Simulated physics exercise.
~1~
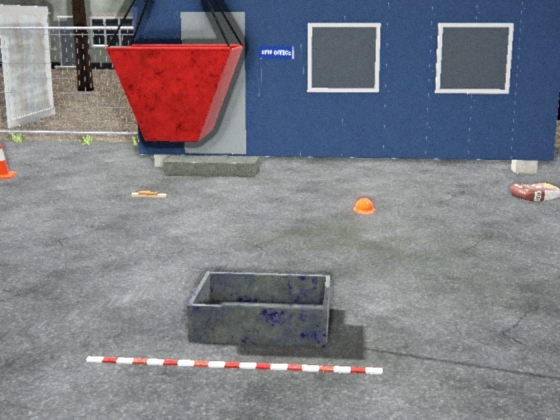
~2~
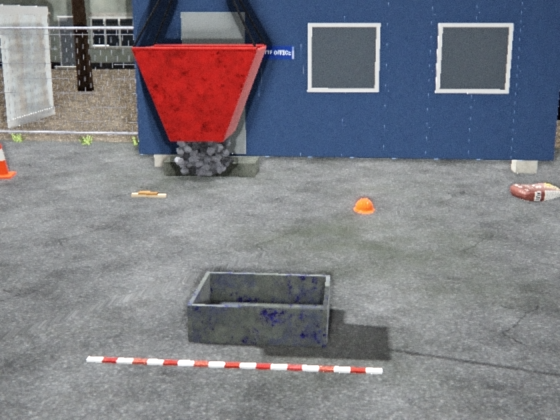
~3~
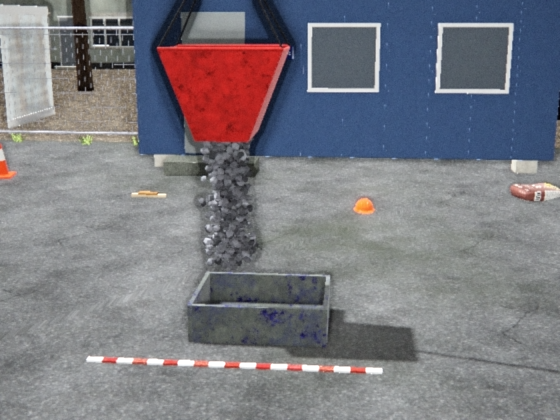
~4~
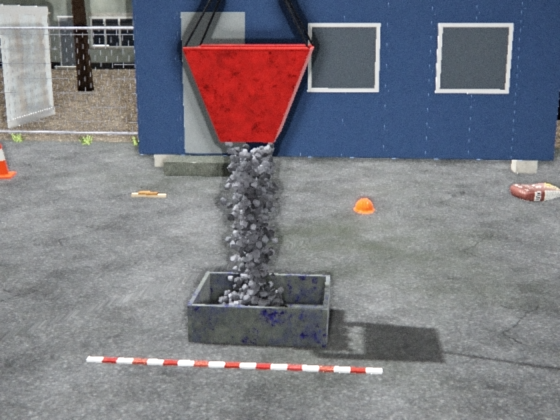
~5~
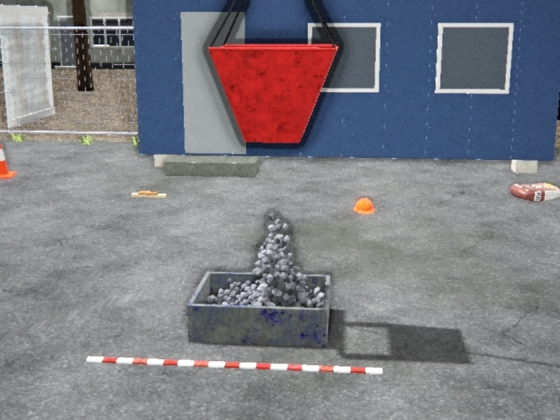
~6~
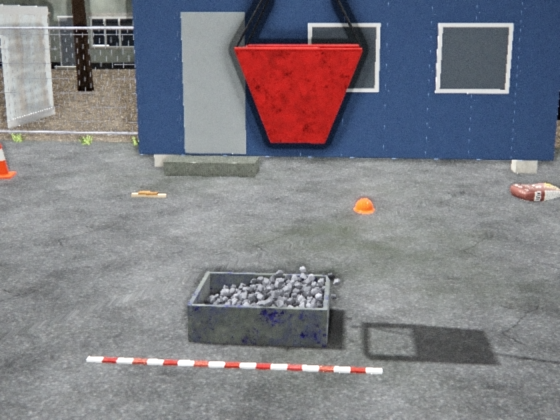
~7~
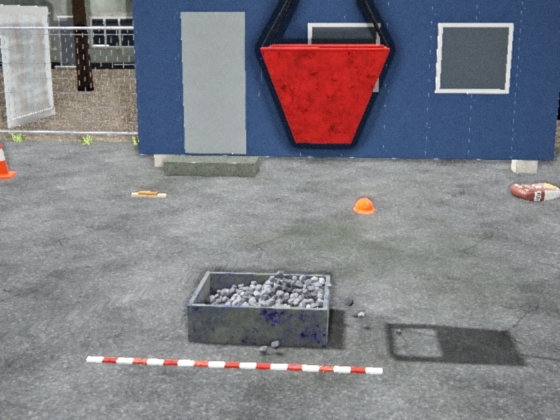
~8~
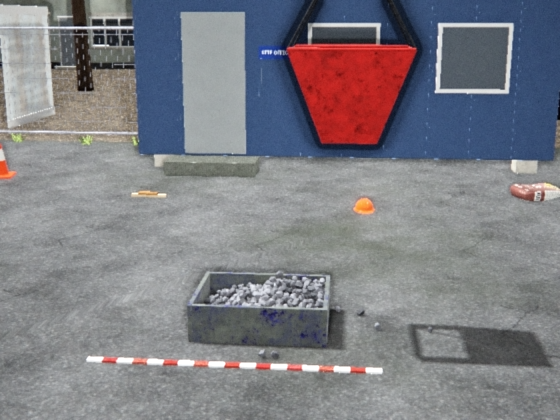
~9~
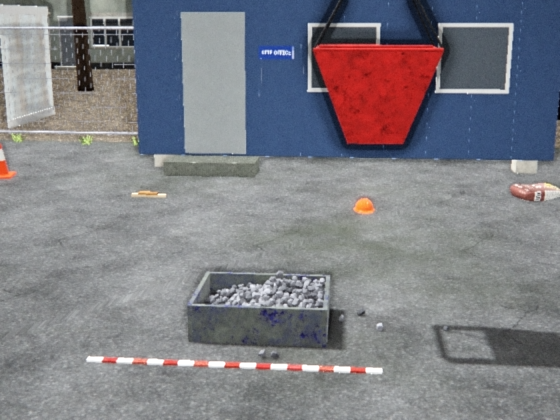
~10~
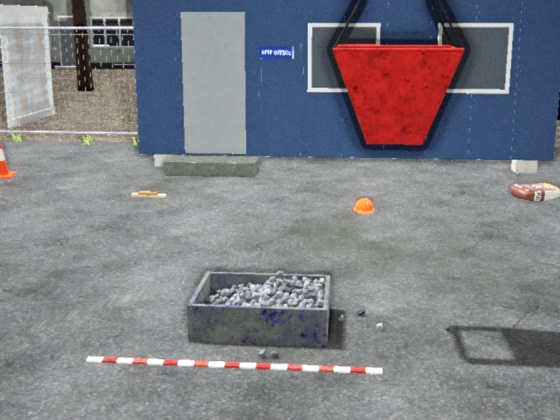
A red skip slid steadily right past a blue building, pouring grey stones from its underside into an open bin on the ground; nearly all settled inside, a few landed beside it, and the emptied skip carried on to the right.
